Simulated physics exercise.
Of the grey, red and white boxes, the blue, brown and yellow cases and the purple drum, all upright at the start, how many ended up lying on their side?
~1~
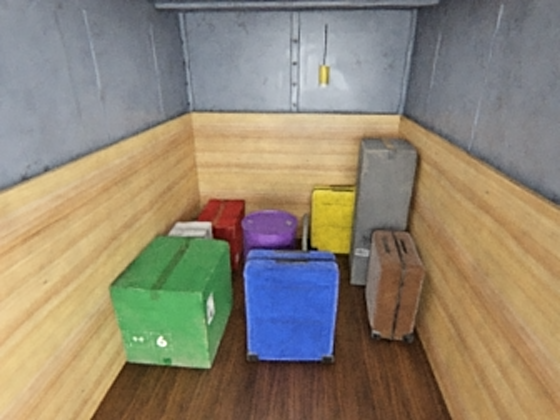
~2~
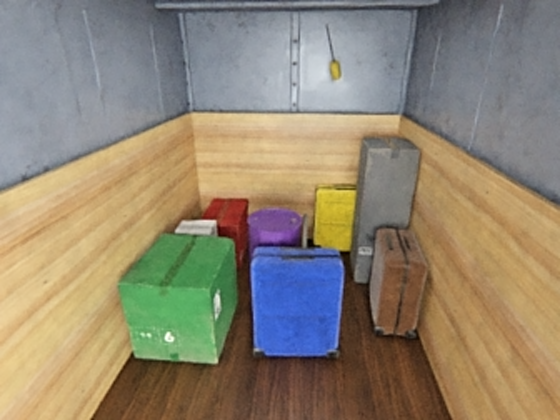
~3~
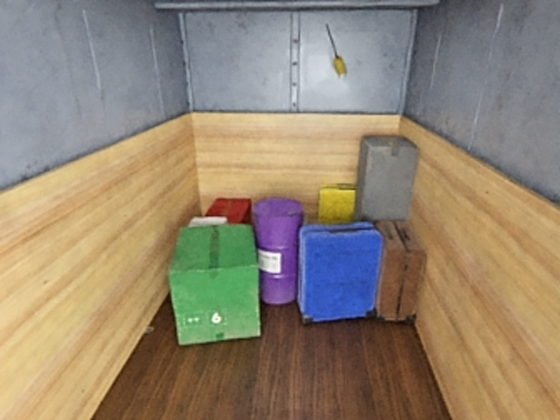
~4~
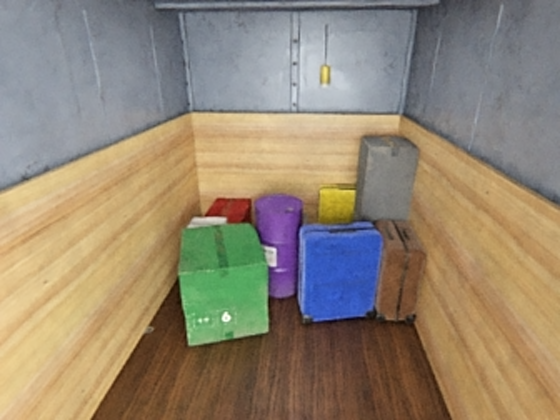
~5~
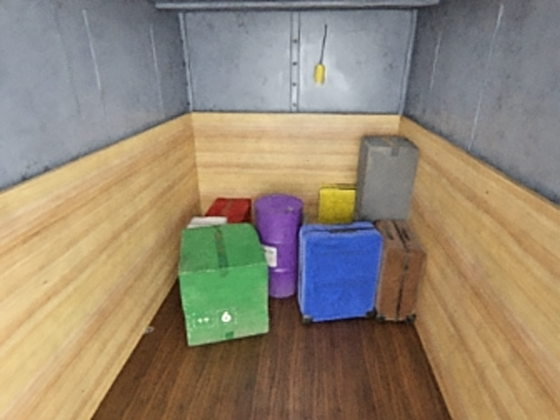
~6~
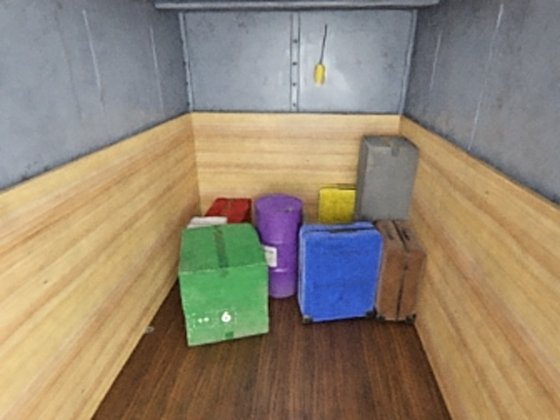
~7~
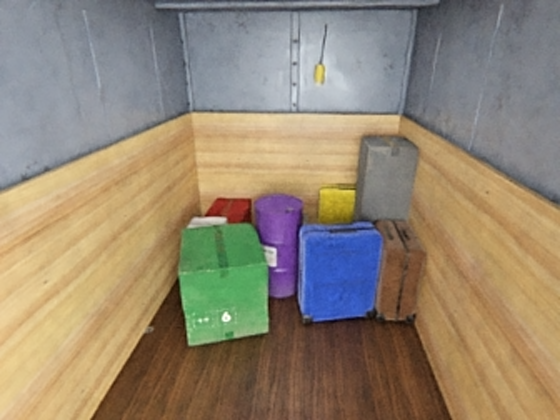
None of them did. All of those pieces were still upright at the end, though some had slid across the floor.
